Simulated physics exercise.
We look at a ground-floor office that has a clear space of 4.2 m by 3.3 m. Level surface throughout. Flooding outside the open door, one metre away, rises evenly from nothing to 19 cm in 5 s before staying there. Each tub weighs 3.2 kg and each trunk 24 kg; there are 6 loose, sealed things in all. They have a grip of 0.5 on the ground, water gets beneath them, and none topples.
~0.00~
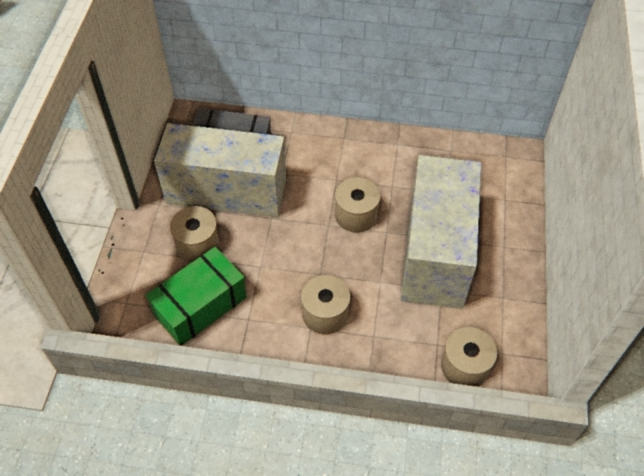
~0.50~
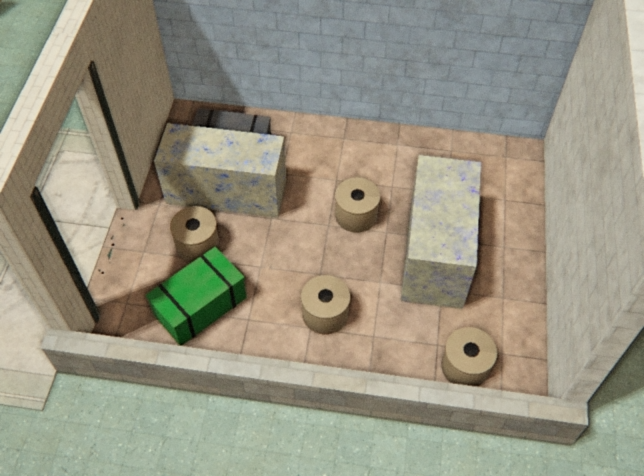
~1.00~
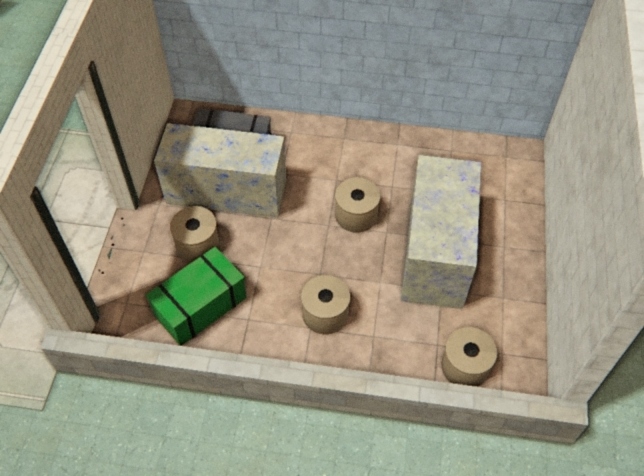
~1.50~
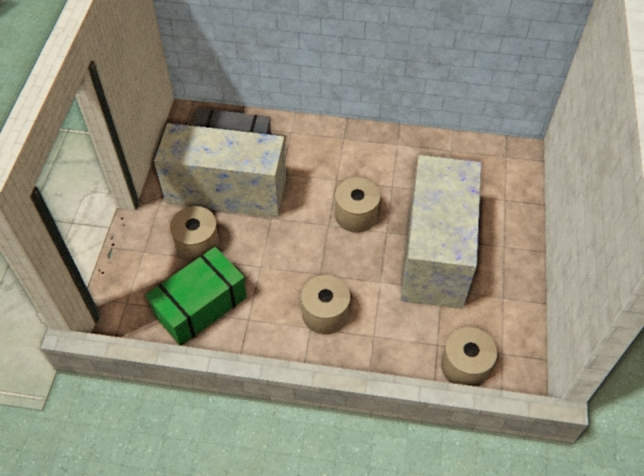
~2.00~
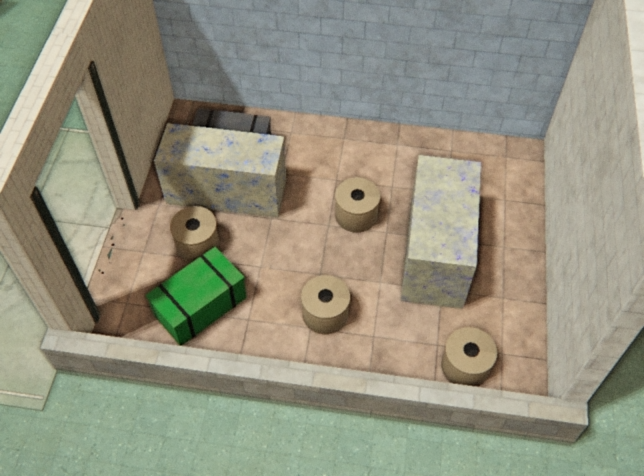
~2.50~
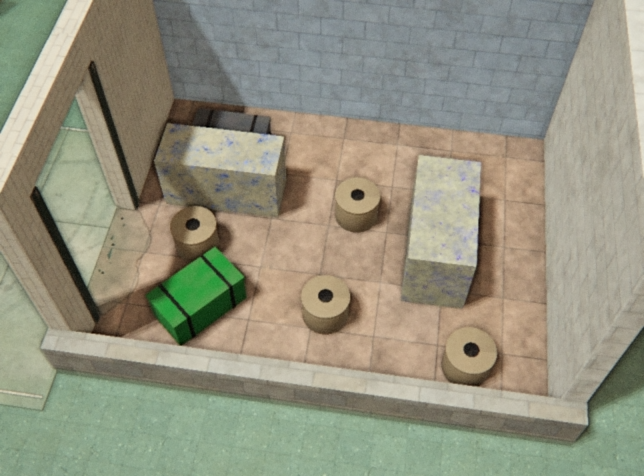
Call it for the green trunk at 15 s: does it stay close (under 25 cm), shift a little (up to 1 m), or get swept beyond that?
It gets swept beyond that.
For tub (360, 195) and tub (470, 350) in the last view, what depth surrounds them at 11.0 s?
Around 5 cm and 9 cm.
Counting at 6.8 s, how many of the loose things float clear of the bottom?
The count is 2.
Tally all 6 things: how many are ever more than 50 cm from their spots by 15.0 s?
The total is 5.
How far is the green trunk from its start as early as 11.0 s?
It has shifted about 250 cm.
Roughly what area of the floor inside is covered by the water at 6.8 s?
8.5 m2.
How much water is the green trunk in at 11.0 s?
The depth there is around 13 cm.
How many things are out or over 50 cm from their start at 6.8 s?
By then 4.
After 3.5 s the green trunk is near (195, 286), 0.0 m from its start, aground; 0 afloat.
After 6.8 s the green trunk is near (351, 316), 1.5 m from its start, aground; 2 afloat.
After 11.0 s the green trunk is near (486, 328), 2.7 m from its start, afloat; 5 afloat.
After 15.0 s the green trunk is near (487, 326), 2.7 m from its start, afloat; 6 afloat.
